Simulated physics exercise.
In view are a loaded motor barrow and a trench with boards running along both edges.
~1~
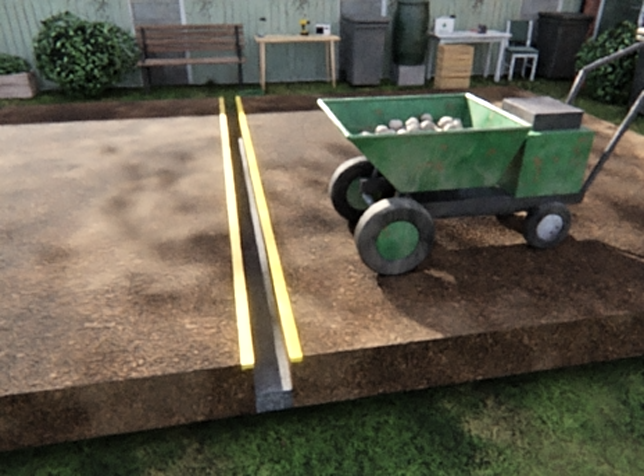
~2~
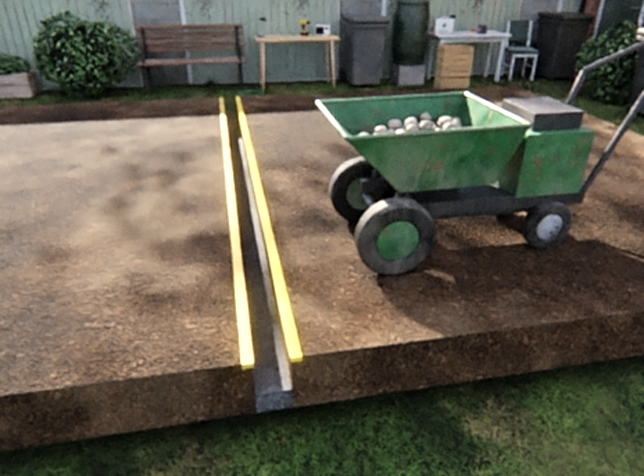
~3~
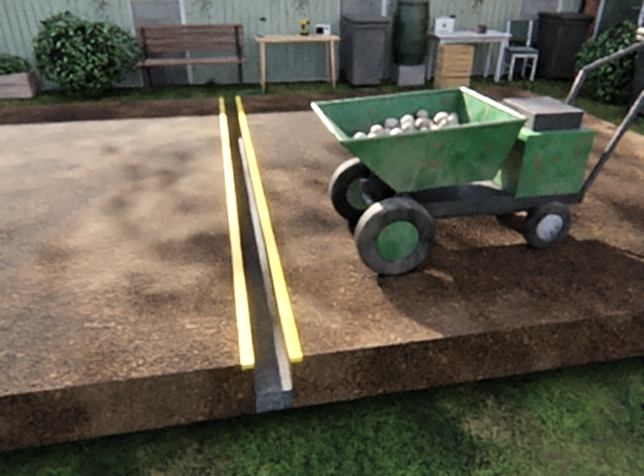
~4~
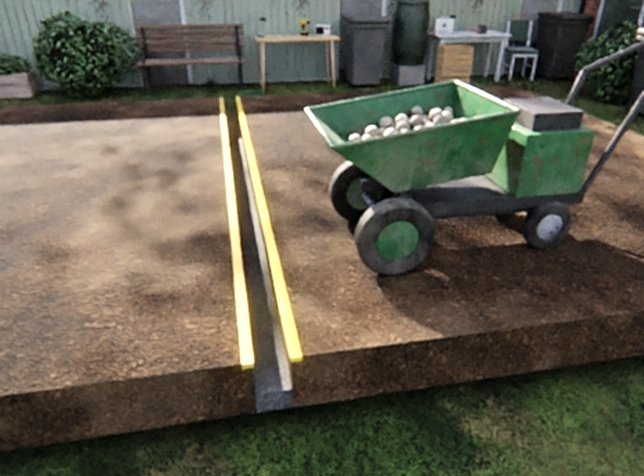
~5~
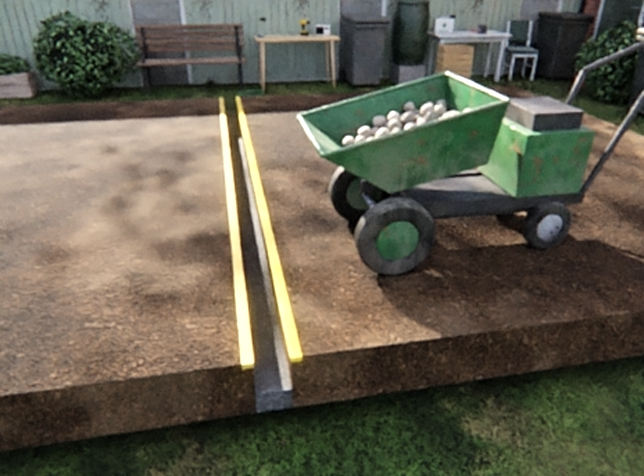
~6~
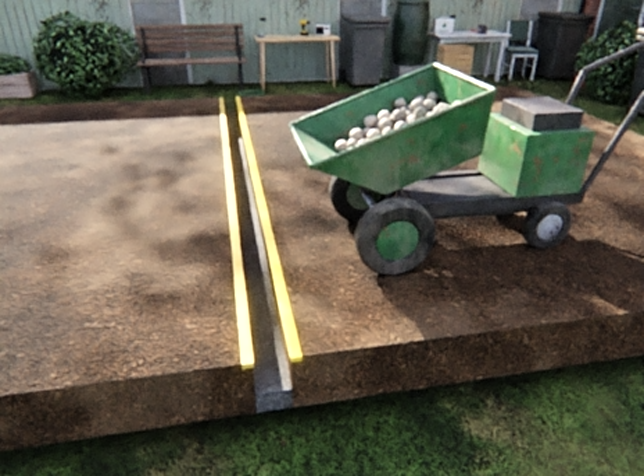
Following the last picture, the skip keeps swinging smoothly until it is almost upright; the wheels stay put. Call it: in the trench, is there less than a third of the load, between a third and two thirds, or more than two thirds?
Between a third and two thirds of the load is in the trench.
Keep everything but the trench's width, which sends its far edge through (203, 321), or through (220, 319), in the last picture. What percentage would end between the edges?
Close to 90 per cent in the first, close to 80 per cent in the second.
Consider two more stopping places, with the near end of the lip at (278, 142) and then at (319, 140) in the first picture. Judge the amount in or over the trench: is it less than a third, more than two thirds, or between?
At spot one the answer is under a third, and at spot two it is less than a third.
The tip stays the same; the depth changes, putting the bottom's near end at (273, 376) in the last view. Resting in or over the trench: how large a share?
The share would be around 40 per cent.
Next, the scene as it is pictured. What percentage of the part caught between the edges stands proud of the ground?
My estimate would be close to 10 per cent.
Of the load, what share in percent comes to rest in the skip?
All told, it is near 20 percent.
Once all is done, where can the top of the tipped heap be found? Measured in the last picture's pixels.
In the last picture, the peak is close to (199, 252).
Soon, skip tipped steeply; all in the skip.
A while on, skip tipped right over; about two thirds in the skip; about a quarter in or heaped over the trench; a small part beyond it.
Towards the end, skip tipped right over; about a quarter in the skip; a stray few short of the trench; about half in or heaped over the trench; about a quarter beyond it.
Finally, skip tipped right over; about a quarter in the skip; a stray few short of the trench; about half in or heaped over the trench; about a quarter beyond it.
